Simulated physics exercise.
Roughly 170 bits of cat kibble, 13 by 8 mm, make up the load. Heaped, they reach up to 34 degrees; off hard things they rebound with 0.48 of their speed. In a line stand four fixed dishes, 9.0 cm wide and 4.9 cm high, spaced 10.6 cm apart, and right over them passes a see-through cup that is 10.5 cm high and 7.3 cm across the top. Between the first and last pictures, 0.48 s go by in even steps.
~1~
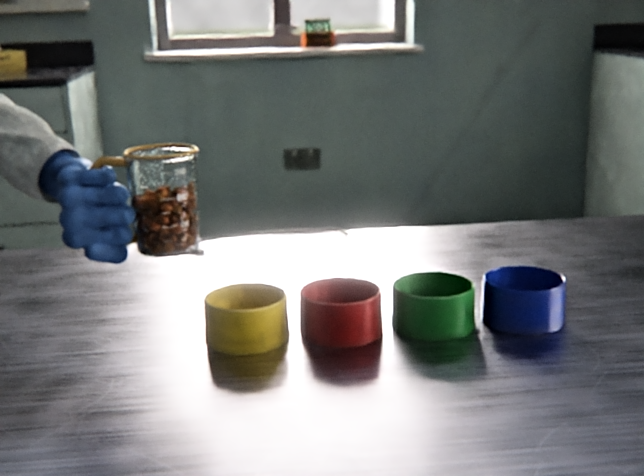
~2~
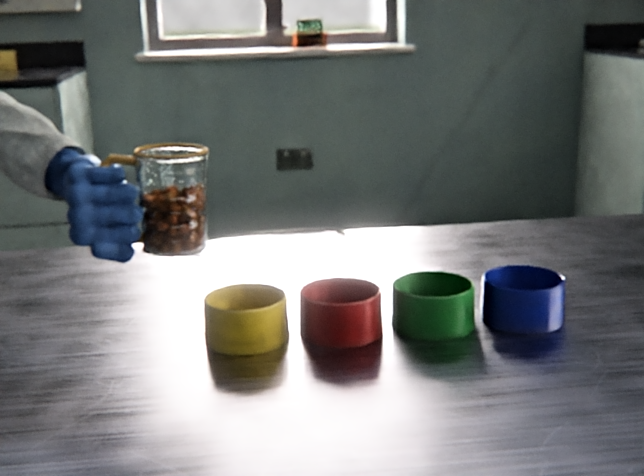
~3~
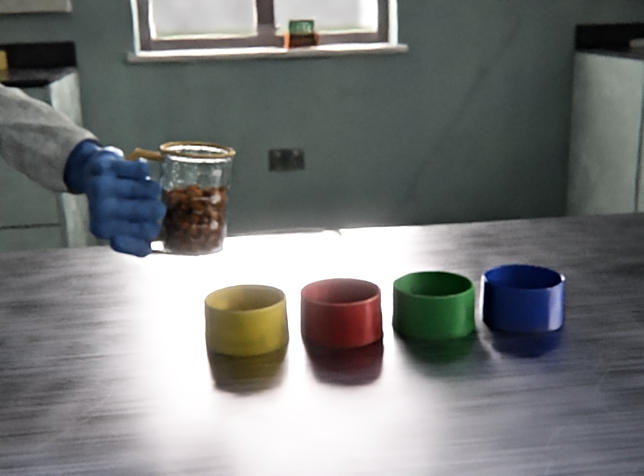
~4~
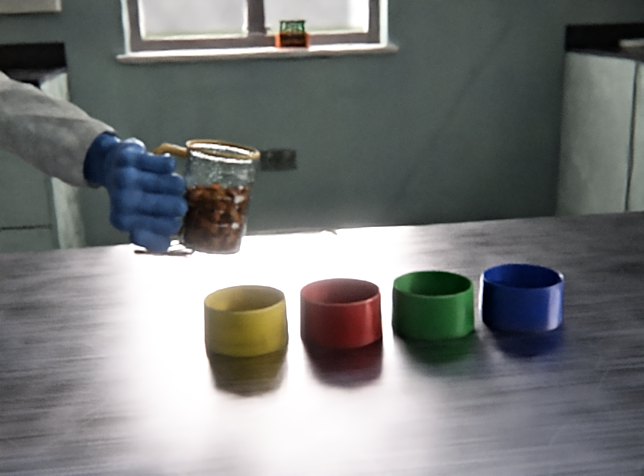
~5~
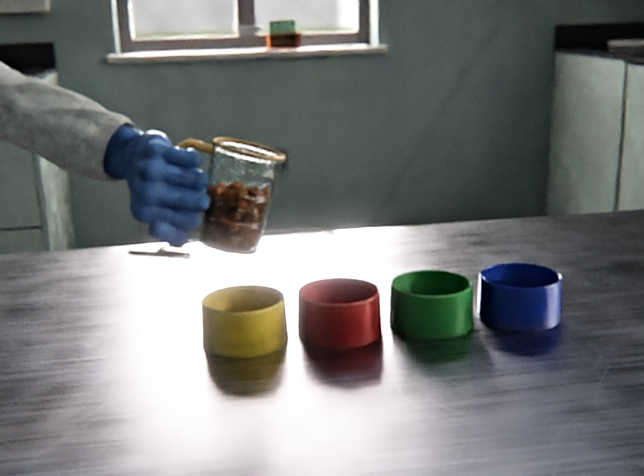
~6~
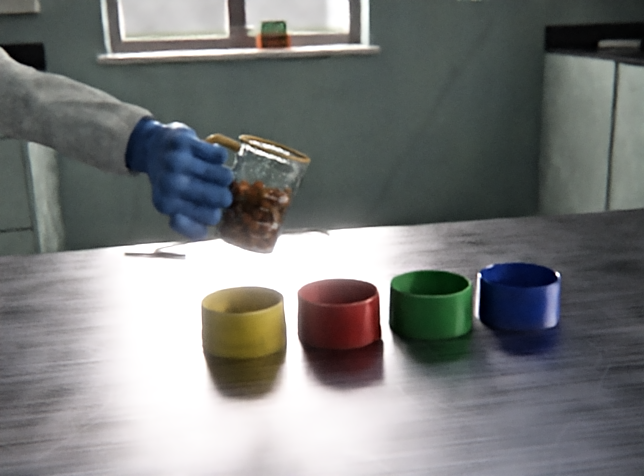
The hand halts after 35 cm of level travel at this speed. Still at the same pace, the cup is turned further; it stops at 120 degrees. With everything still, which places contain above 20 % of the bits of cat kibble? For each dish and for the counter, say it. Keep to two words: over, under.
Red: Under, blue: Over, green: Under, yellow: Under, counter: Under.
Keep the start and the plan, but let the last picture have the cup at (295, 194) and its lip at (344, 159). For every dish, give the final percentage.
The red dish keeps 0, the blue dish 100, the green dish 0 and the yellow dish 0.
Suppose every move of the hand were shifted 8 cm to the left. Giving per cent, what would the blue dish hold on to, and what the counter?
The blue one would get 0 and the counter 40.
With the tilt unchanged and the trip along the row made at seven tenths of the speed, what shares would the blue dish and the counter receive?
Blue 100, counter 0.
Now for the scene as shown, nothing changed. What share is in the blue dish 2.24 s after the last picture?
Around 65 in a hundred by then.
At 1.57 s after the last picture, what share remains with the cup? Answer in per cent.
I'd estimate some 100 per cent of the load.
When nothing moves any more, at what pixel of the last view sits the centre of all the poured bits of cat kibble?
Centre at rest, approx.: (525, 294) px.
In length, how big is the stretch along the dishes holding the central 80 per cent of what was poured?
I'd put it at close to 5 cm.
Then, 0.94 s after the last picture, tilt 67 degrees; cup holds 100 %.
Then, 1.57 s after the last picture, tilt 97 degrees; cup holds 100 %.
Then, 2.24 s after the last picture, tilt 120 degrees; cup holds 30 %, blue 65 %.
In the end, red 0 %, blue 100 %, green 0 %, yellow 0 %, counter 0 %.
